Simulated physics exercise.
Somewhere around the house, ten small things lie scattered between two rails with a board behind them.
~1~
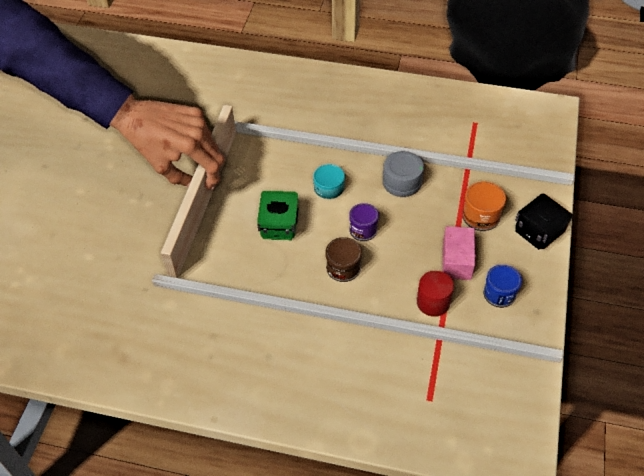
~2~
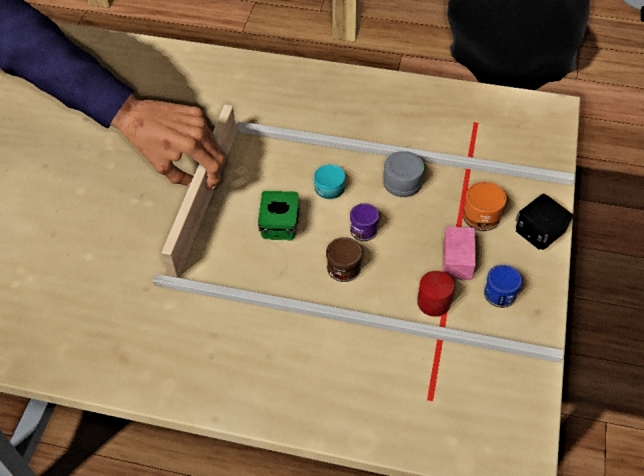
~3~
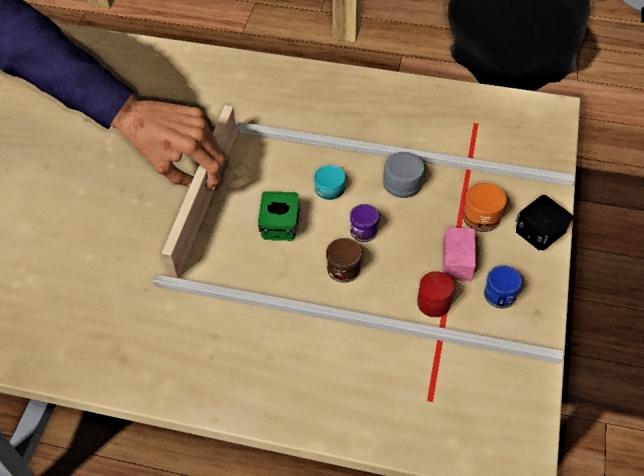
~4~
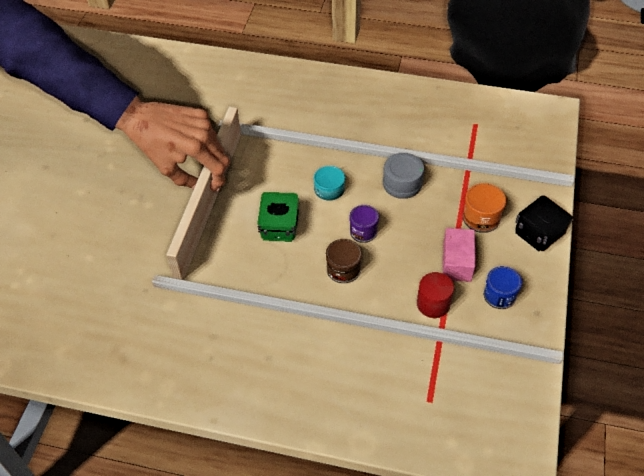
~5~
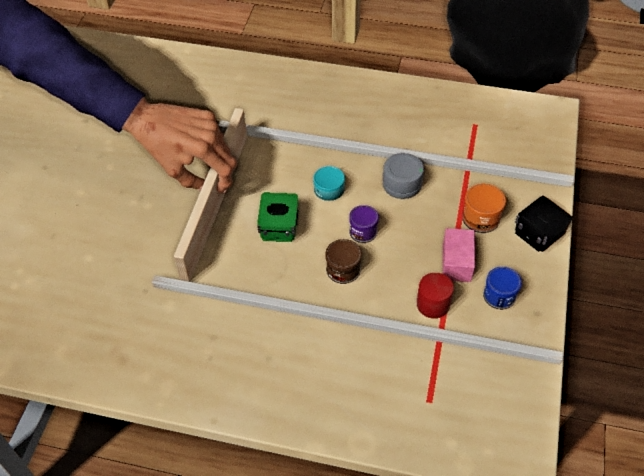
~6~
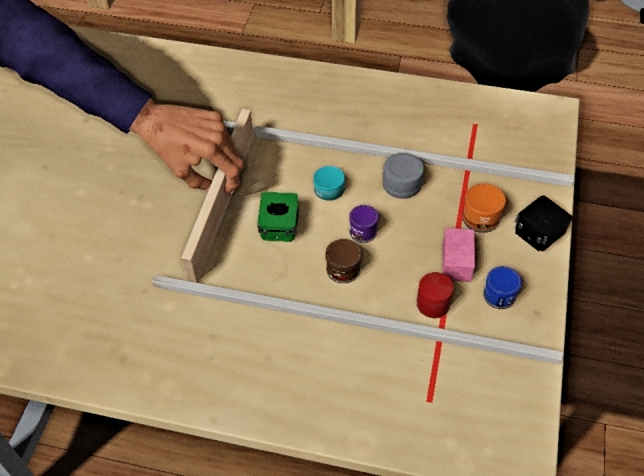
At first, a hand holds a wooden board upright at the left end of two pale rails, with ten small colourful objects scattered between them and a red line crossing near the right. Then the hand slides the board slightly rightward towards the green case, while the objects stay practically still.
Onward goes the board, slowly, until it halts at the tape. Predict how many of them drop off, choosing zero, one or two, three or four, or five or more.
Zero drop off.
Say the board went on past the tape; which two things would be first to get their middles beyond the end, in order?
Black case, then pink block.
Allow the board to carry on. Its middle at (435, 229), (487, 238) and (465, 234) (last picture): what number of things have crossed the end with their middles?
First 0, next 1, last 0.
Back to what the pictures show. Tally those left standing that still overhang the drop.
The answer comes to 1.
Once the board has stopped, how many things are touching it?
In contact: 5.
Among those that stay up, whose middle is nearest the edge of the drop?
The black case.
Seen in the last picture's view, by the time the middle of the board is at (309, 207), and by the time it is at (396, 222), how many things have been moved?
First position 2; second position 6.
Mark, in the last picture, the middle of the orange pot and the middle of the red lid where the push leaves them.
Look around (513, 211) for the first and around (461, 312) for the second.
A little later, none off yet; black case at rest near (543, 224); blue tin at rest near (502, 288); orange pot at rest near (483, 208).
When it is over, the number that fall off is zero.
